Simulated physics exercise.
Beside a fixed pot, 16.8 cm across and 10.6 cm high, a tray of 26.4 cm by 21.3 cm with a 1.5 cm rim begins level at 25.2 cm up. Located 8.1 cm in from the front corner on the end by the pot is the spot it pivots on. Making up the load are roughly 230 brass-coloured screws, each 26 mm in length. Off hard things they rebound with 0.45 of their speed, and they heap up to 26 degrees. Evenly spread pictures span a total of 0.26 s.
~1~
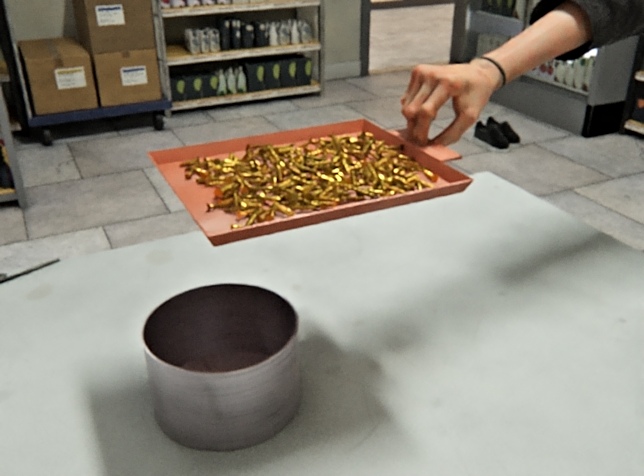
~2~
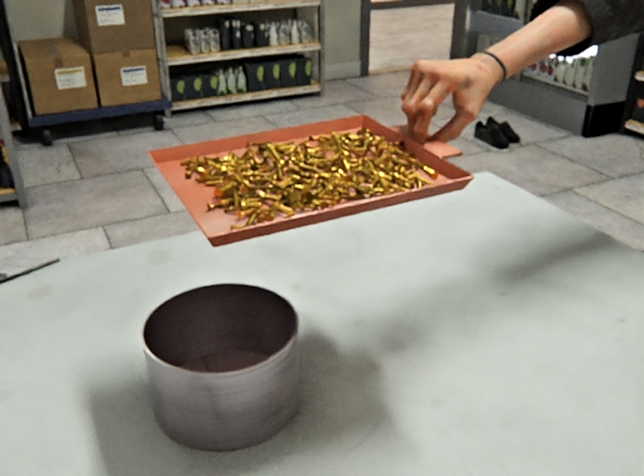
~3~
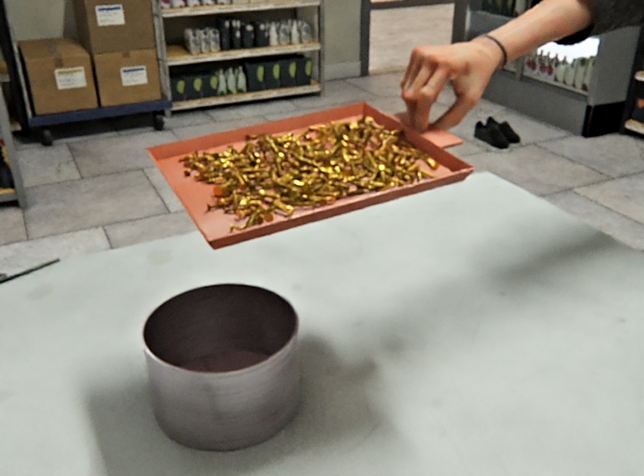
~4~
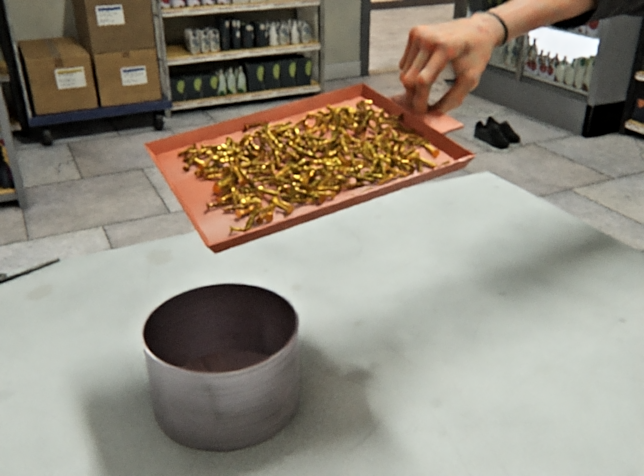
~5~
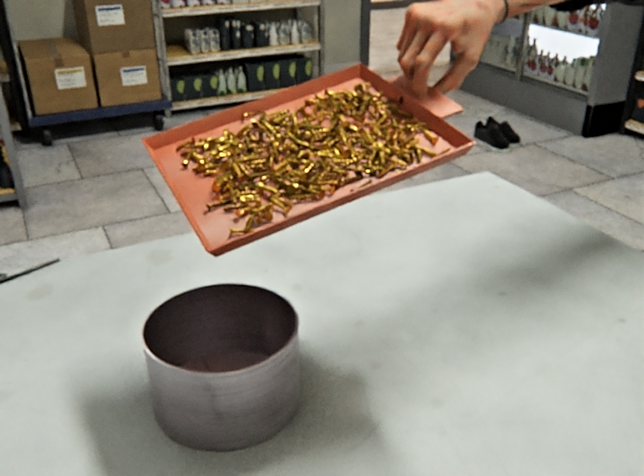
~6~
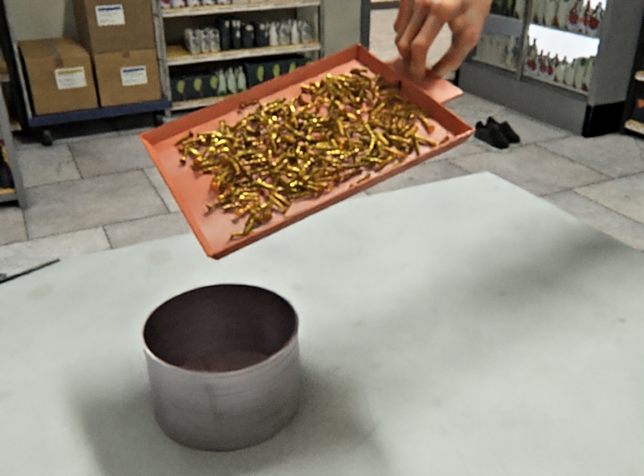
In a storeroom, a hand raising the right end of an orange tray of brass-coloured screws, slanting it toward a metal pot.
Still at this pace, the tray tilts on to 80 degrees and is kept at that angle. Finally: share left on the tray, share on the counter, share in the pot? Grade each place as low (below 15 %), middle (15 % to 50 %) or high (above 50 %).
Tray - low; counter - high; pot - low.
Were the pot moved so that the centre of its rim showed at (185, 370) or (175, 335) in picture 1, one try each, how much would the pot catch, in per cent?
The shares would be near 90 and 20 per cent respectively.
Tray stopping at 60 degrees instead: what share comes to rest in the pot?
Then about 5 per cent.
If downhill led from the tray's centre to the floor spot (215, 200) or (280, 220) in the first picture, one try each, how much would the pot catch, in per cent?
I'd put it at roughly 10 per cent for the first tilt and roughly 10 per cent for the second.
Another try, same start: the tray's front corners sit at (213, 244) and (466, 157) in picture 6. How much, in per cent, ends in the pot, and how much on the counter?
Split: Pot = 10, counter = 90.
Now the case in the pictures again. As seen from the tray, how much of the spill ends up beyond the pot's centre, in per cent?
Near 90 in a hundred.
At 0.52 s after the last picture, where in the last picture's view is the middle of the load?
Load centre: About (199, 279) px.
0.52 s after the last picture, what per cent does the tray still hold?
Estimate: Near 45 in a hundred.
Then, 0.31 s after the last picture, tilt 49 degrees; the tray holds 100 %, the pot 0 %.
Then, 0.52 s after the last picture, tilt 69 degrees; the tray holds 45 %, the pot 0 %.
Then, 0.85 s after the last picture, tilt 80 degrees; the tray holds 0 %, the pot 5 %.
In the end, tray 0 %, counter 95 %, pot 5 %.
